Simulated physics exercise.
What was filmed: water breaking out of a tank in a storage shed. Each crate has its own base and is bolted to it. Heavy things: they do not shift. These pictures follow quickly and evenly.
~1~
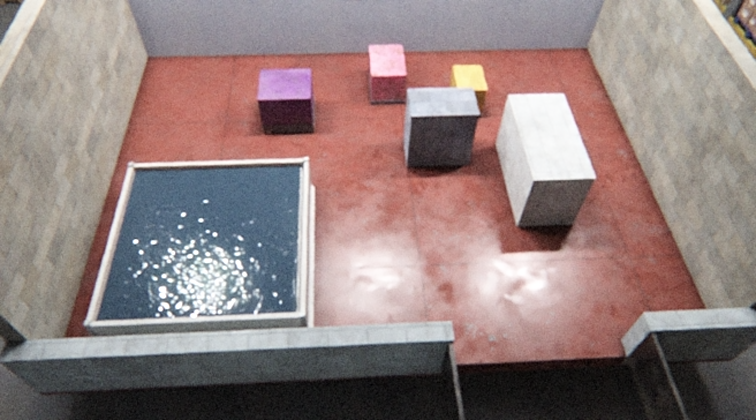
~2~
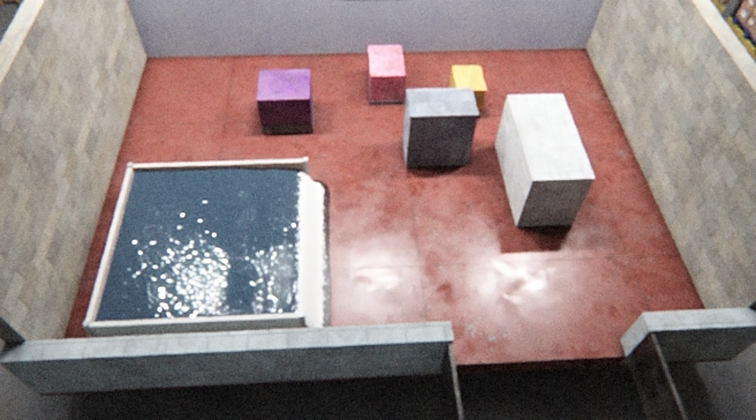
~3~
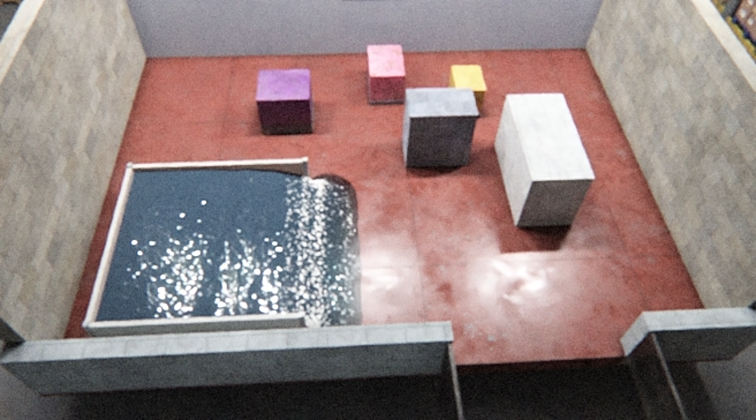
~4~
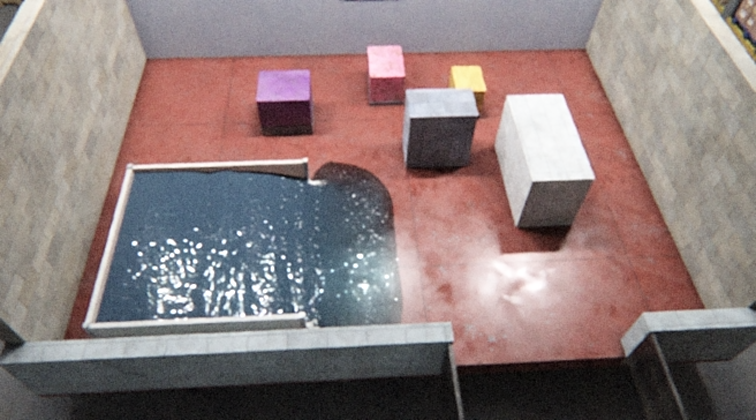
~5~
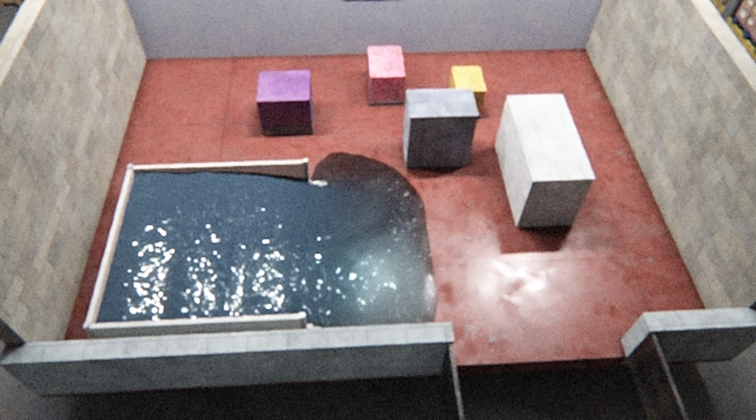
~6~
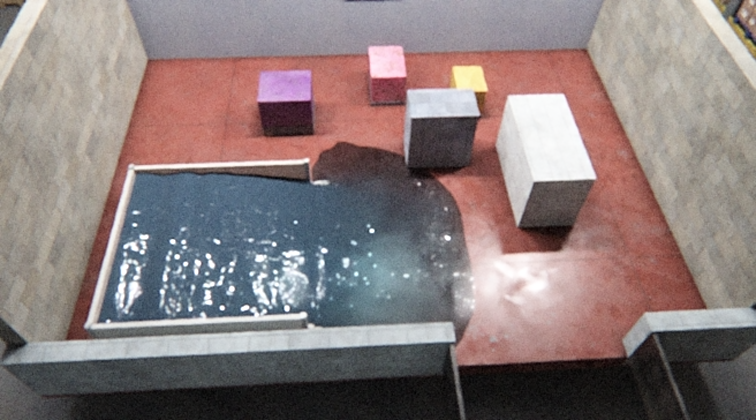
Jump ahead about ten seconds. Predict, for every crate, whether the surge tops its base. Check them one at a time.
Outcome: The yellow crate will not stay dry, the pink crate will not stay dry, the purple crate will come through untouched.
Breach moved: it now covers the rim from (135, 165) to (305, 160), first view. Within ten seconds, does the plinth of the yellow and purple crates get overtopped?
Well, the yellow crate gets reached, and the purple crate gets reached as well.
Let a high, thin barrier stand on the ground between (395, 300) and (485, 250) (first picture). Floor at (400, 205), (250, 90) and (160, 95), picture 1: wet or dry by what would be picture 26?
The first point comes out inundated, the next unwetted, the last unwetted.
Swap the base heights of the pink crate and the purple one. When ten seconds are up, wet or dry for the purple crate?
As for the purple crate, it goes under.
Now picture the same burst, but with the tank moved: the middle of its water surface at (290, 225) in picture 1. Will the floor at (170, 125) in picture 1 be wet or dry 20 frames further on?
That spot: Bare.
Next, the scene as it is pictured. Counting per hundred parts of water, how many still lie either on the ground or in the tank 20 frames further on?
My figure is close to 94 percent.
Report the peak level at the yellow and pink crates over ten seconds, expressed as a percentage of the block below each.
Around 300 in a hundred for the first and 190 in a hundred for the second.
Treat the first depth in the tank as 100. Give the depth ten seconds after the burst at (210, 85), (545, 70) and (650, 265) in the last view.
Estimate: 6, 16, 10 %.
A moment on, water covers 30 % of the floor; the yellow crate not reached, the pink crate not reached, the purple crate not reached.
Next, water covers 40 % of the floor; the yellow crate water round its plinth, the pink crate water round its plinth, the purple crate not reached.
Then, water covers 55 % of the floor; the yellow crate water round its plinth, the pink crate water round its plinth, the purple crate water round its plinth.
Later, water covers 75 % of the floor; the yellow crate water round its plinth, the pink crate water round its plinth, the purple crate water round its plinth.
In the end, water covers 95 % of the floor; the yellow crate was topped, the pink crate was topped, the purple crate stayed above the water.
